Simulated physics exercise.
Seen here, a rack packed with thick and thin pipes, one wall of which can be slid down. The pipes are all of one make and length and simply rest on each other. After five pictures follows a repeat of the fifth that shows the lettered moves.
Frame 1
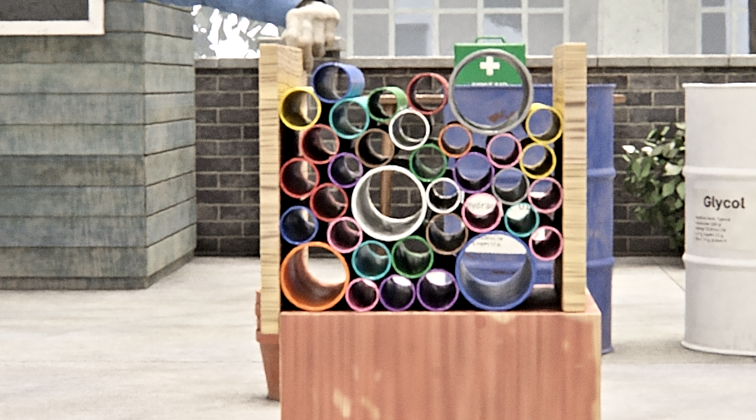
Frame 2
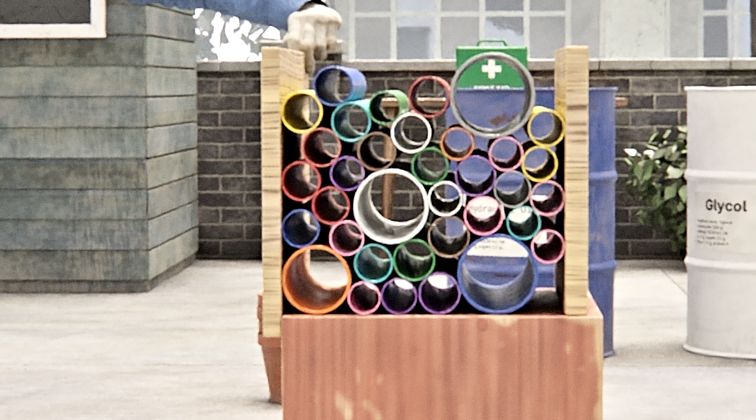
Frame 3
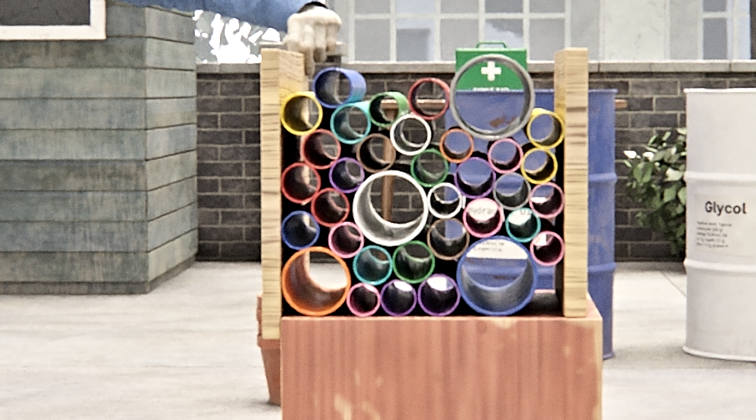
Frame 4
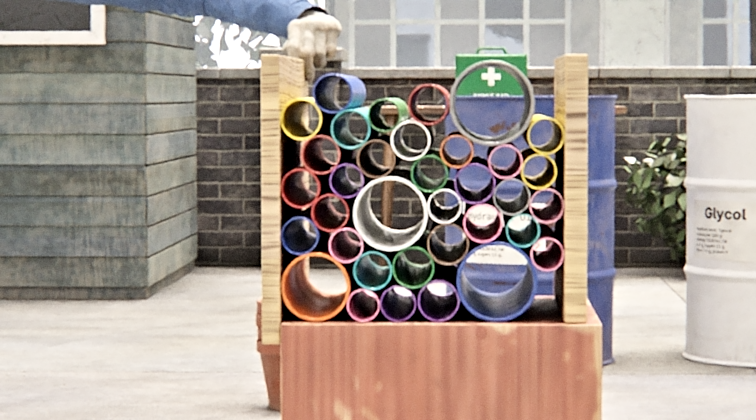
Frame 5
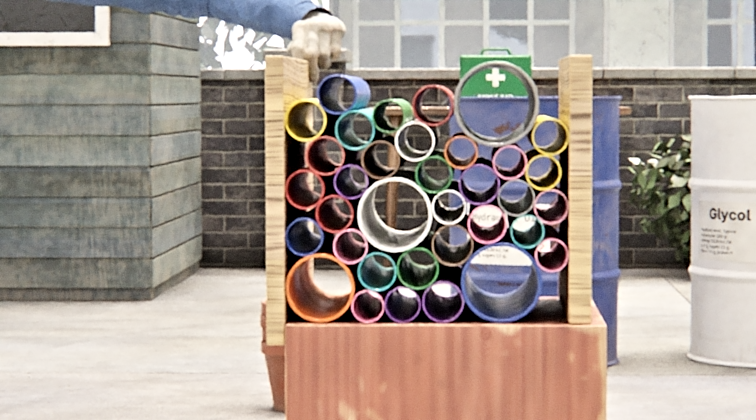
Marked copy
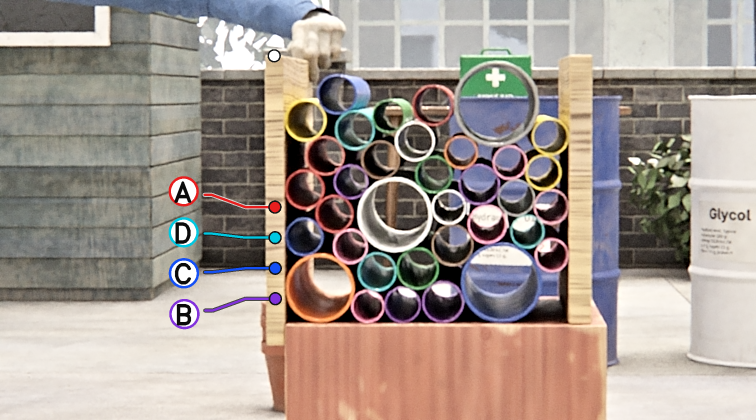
The whole view jogged very slightly downward, but nothing else clearly moved: the colourful pipes stayed stacked between the two wooden boards while a hand stayed by the rack's upper left corner.
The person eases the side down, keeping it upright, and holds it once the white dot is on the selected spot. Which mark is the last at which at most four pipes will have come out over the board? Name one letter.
It can be let down to A.
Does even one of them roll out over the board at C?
At C: Yes.
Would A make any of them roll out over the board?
At A: Yes.
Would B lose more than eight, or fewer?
More than eight.
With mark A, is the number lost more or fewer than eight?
At A, fewer than eight.
On the copy, A at (275, 207); B at (275, 298); C at (275, 268); D at (275, 238); the white dot at (274, 56).
On A. First, top of the board (284, 123).
Then, top of the board (285, 200).
Finally, top of the board (285, 207), two out over the board.
By contrast, B more than four out over the board; C more than four out over the board; D five out over the board.
